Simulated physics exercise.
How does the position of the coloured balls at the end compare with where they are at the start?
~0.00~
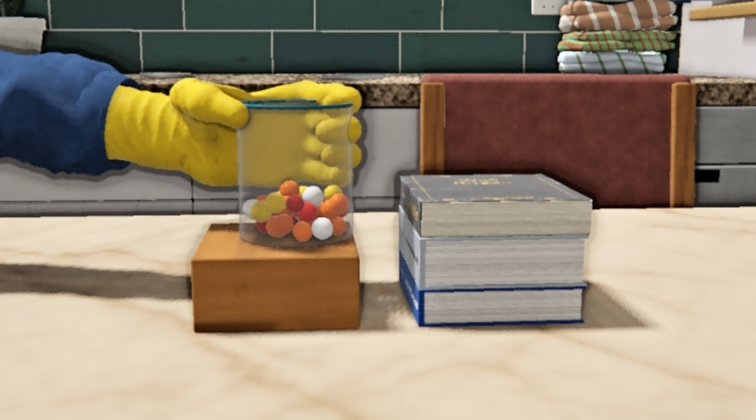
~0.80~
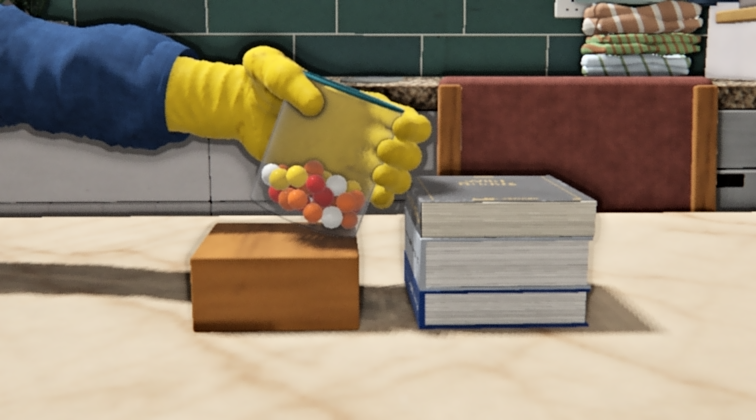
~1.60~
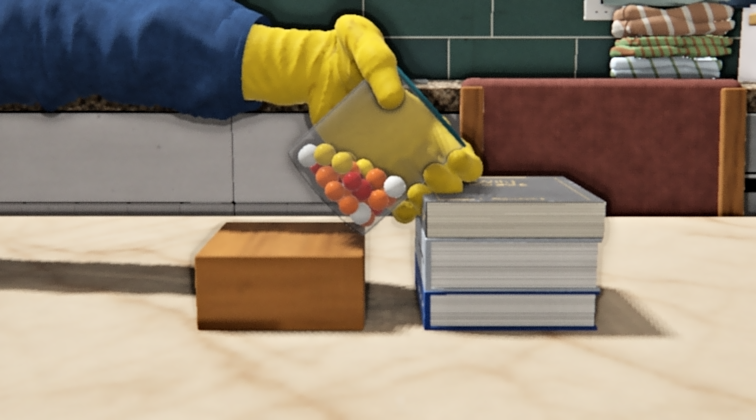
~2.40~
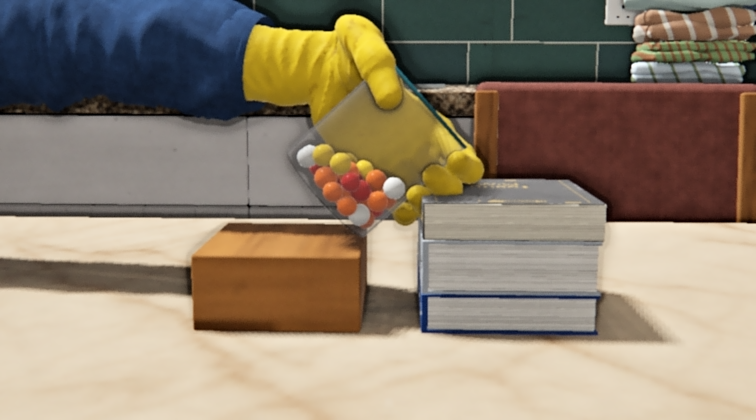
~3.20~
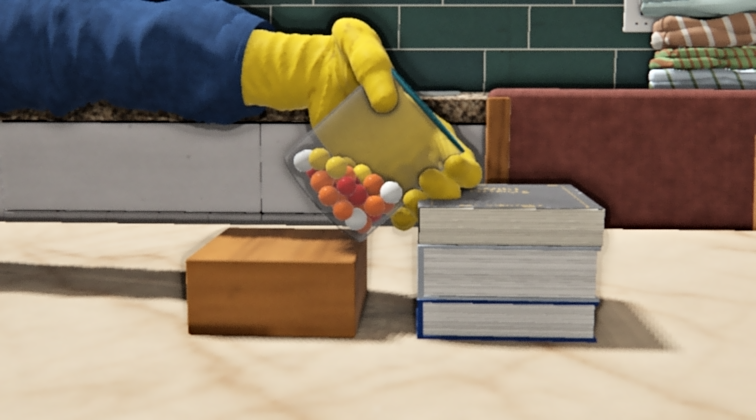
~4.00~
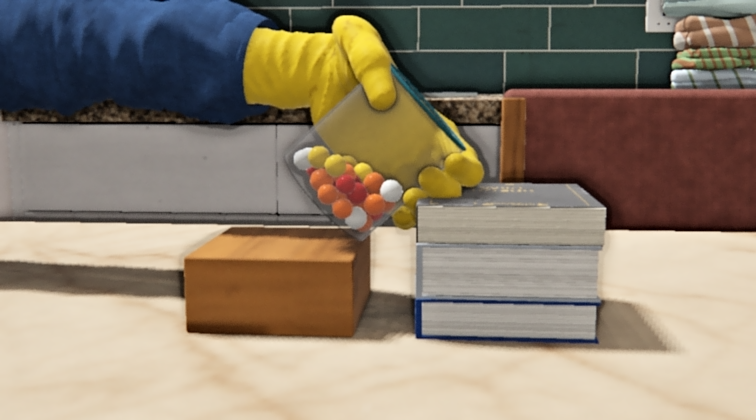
At the start the balls sit directly above the wooden block, and by the end they are farther right and slightly higher, near the gap between the block and the books.
